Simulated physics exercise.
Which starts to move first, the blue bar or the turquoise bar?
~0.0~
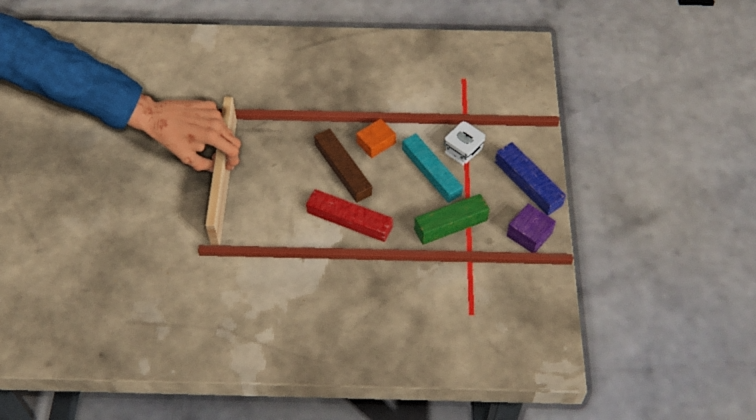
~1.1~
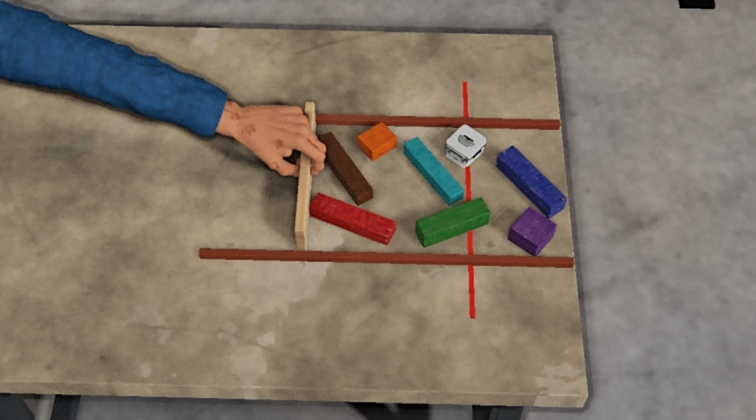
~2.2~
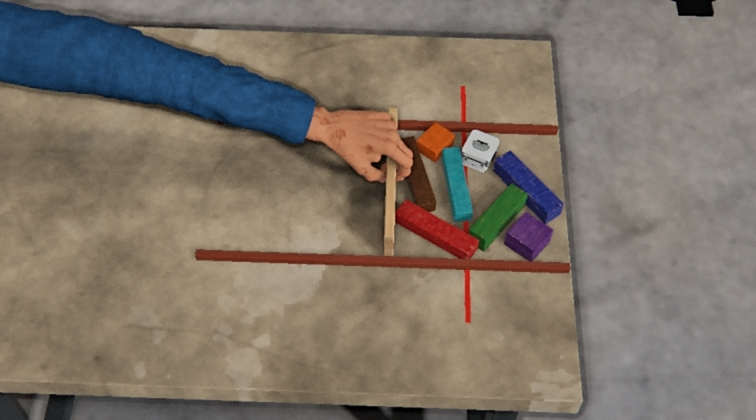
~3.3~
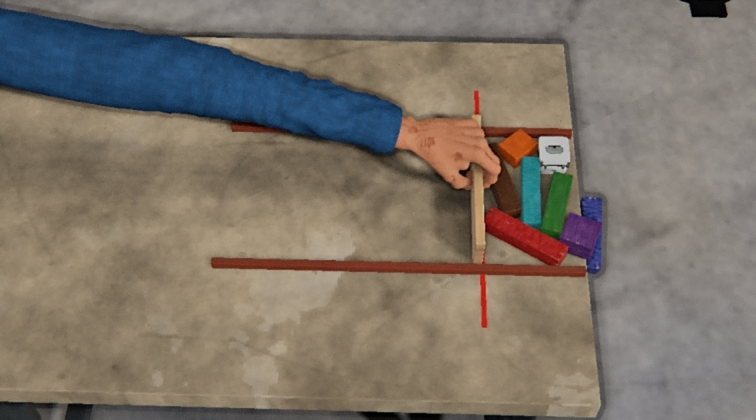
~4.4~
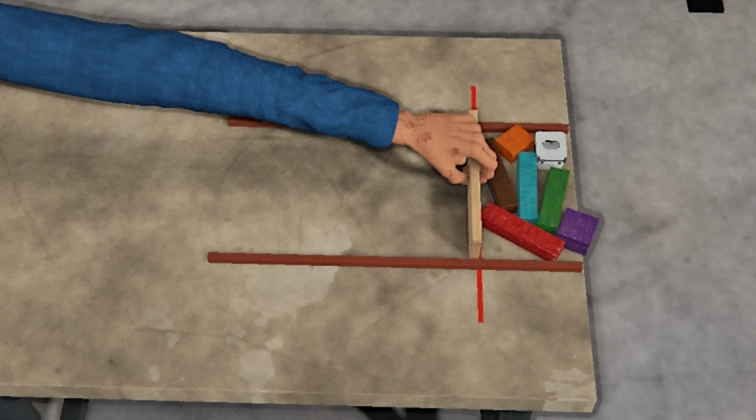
The turquoise bar starts to move first, while the blue bar is still in its place. The blue bar shifts only later, as the board comes up to the red tape.
